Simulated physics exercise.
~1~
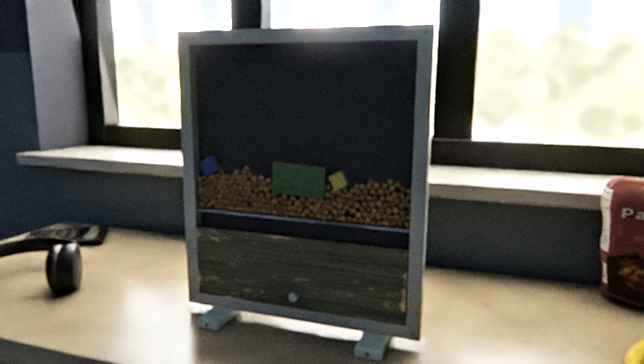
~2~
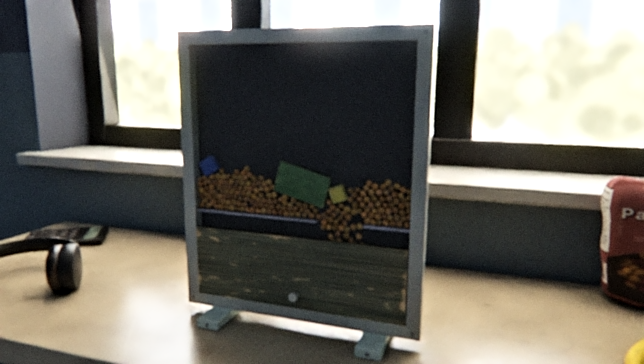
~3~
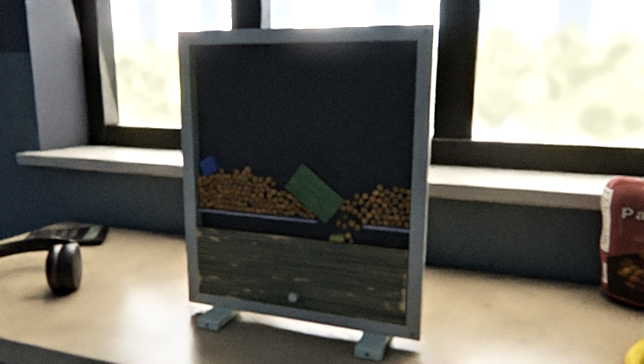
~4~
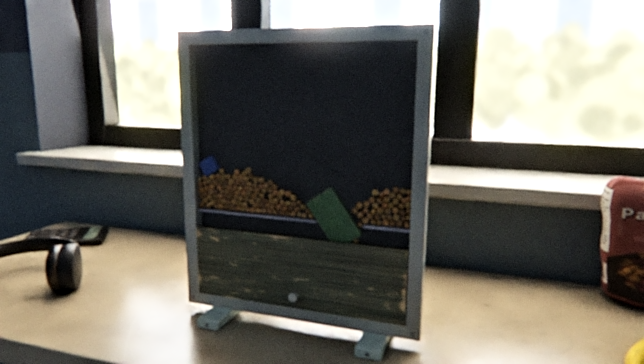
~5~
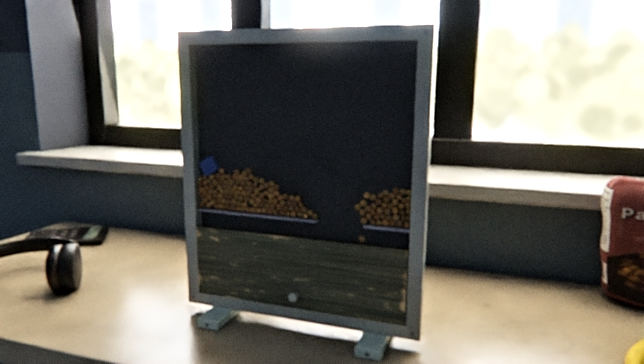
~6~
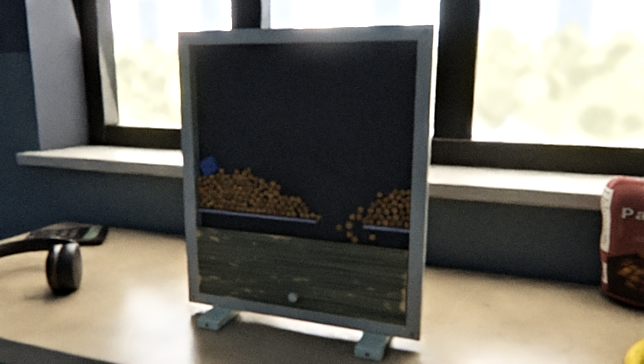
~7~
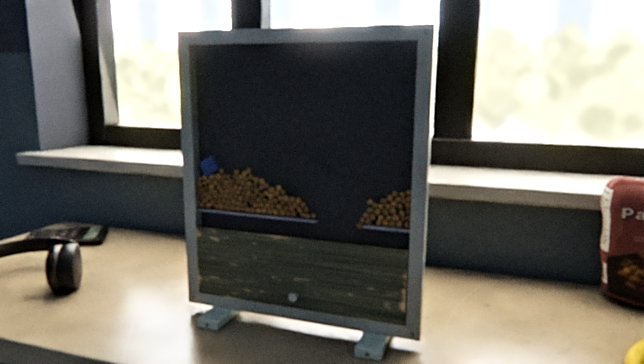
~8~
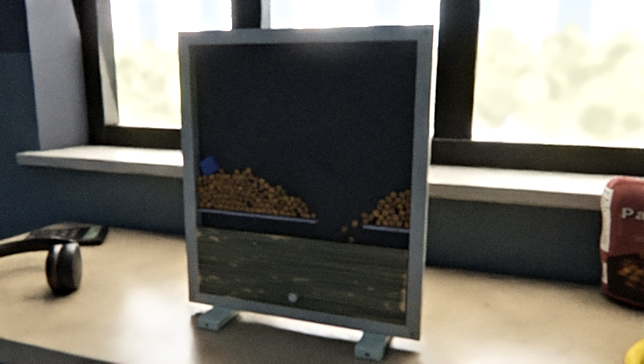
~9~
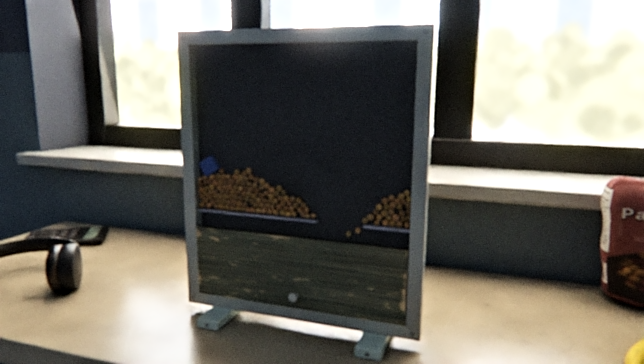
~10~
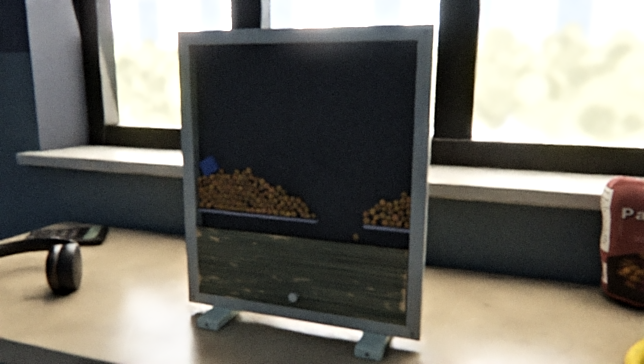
On a desk by a window, a framed case holds wooden beads and three blocks; a gap opens in its floor, beads spill through, and the yellow block, then the tilting green one, drop out of sight, leaving the blue block resting on the left heap as a few last beads trickle.
